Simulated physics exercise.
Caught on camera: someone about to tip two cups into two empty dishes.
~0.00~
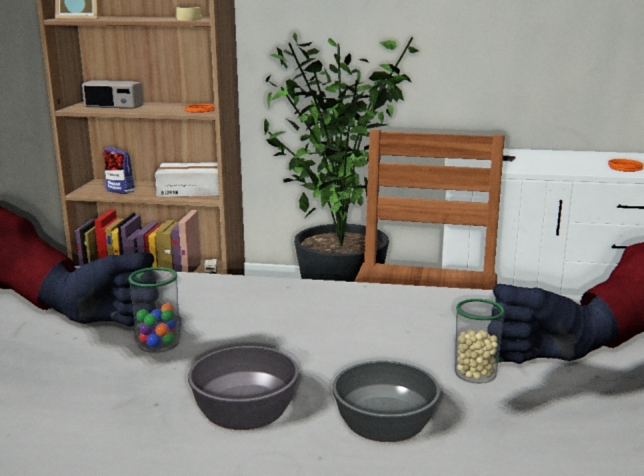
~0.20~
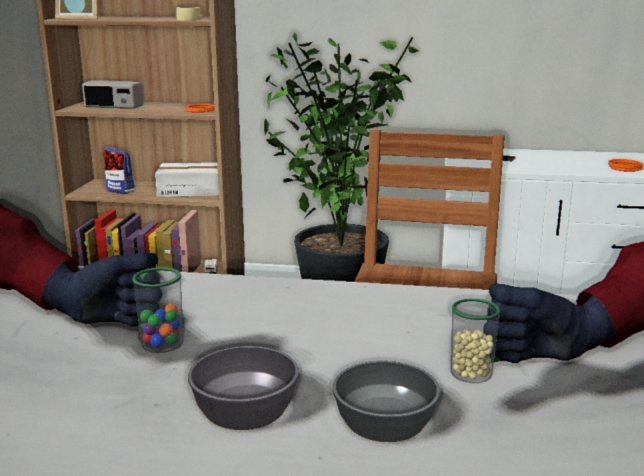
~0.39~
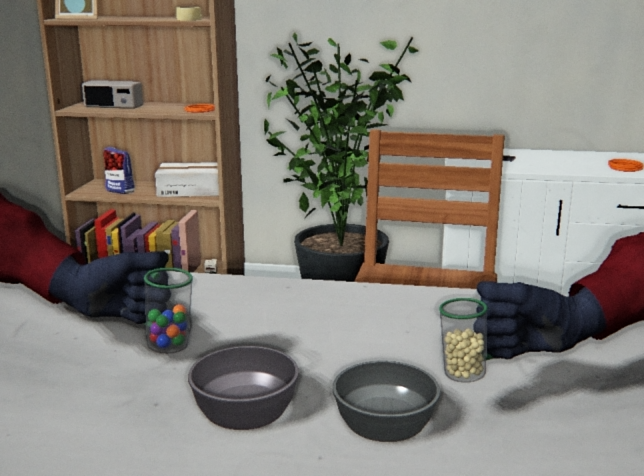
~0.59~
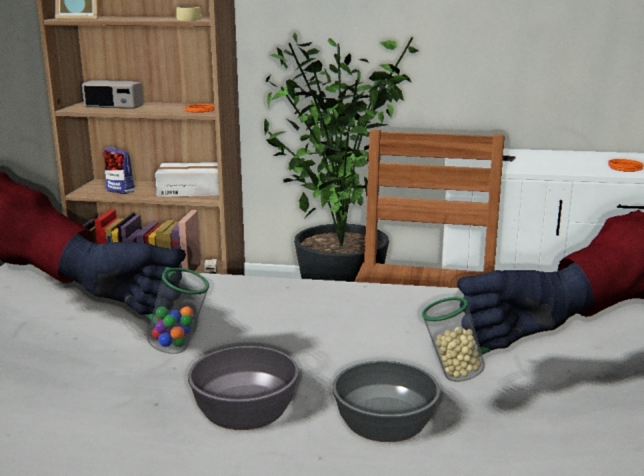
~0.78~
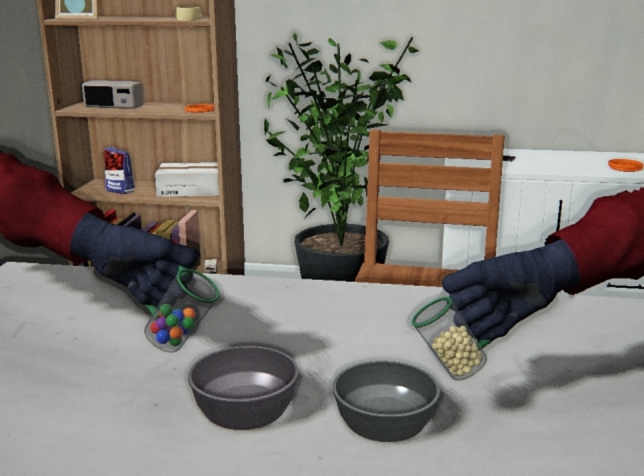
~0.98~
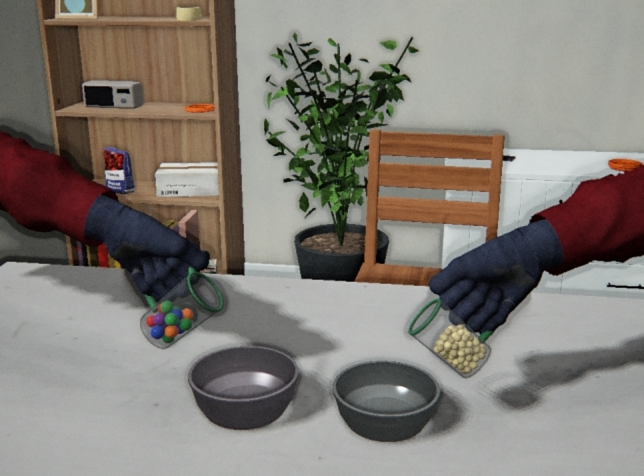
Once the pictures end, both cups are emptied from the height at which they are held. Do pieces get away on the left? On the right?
I'd say the left one gathers every one and the right one gathers every one.
After 1.42 s, left, the whole lot still in the cup; right, the whole lot still in the cup.
After 1.81 s, left, near two thirds still in the cup, near a quarter in the dish, a little in the air; right, the bulk still in the cup, a little in the dish, a little in the air.
After 2.14 s, left, the whole lot in the dish; right, the whole lot in the dish.
In the end (2.9 s), left, the whole lot in the dish, none at all outside the dish; right, the whole lot in the dish, none at all outside the dish.
